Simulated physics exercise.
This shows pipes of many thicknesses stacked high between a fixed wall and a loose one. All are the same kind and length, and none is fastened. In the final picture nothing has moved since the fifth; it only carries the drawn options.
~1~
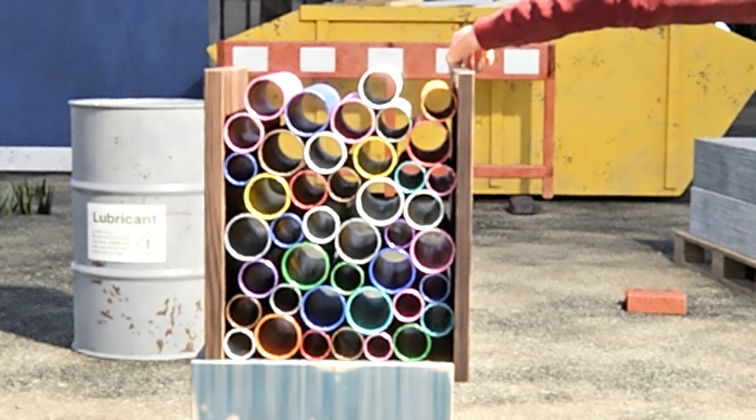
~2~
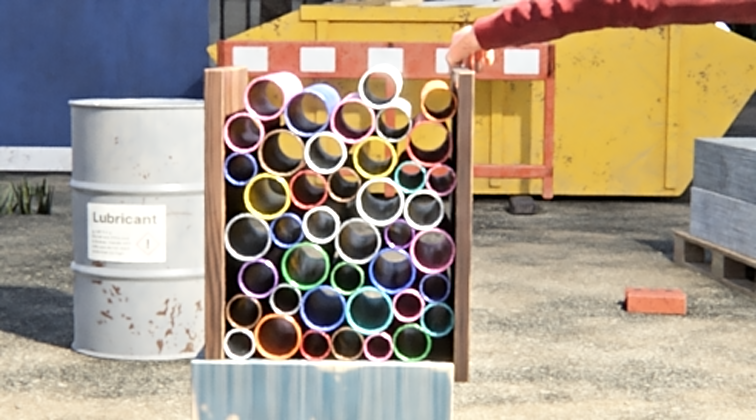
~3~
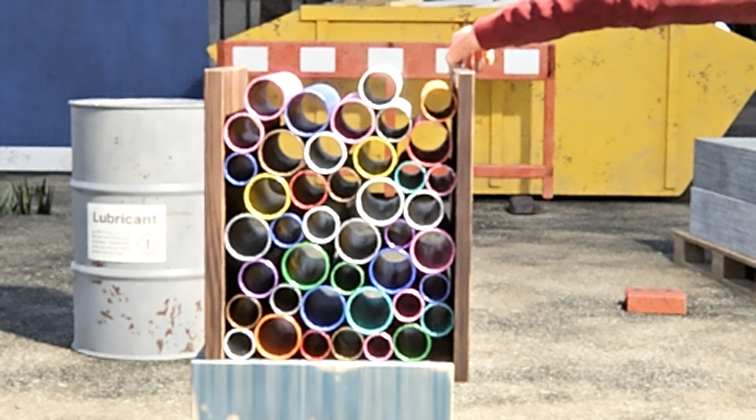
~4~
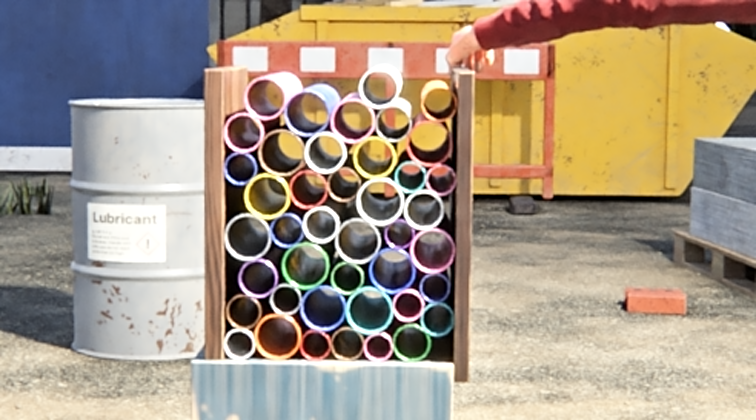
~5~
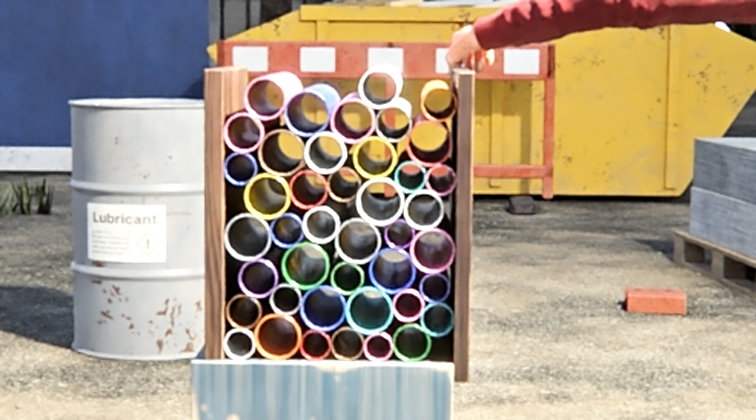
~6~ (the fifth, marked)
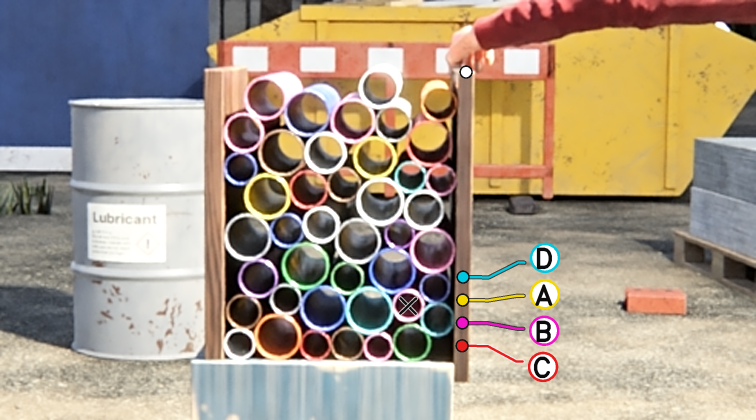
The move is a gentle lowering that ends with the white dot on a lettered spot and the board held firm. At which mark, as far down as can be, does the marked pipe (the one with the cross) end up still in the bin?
B is the limit.
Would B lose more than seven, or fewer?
More than seven.
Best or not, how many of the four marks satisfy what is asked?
Three of the four.
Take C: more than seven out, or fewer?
At C, more than seven.
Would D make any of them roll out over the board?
Yes, at D.
On the marked copy, A at (463, 300); B at (462, 323); C at (462, 346); D at (463, 277); the cross at (408, 306); the white dot at (466, 72).
With B. Early on, top of the board (456, 184).
Further on, top of the board (455, 303).
At the end, top of the board (454, 322), about twenty out over the board, the crossed one still inside.
As for the rest, A keeps the crossed one inside; C lets the crossed one out; D keeps the crossed one inside.
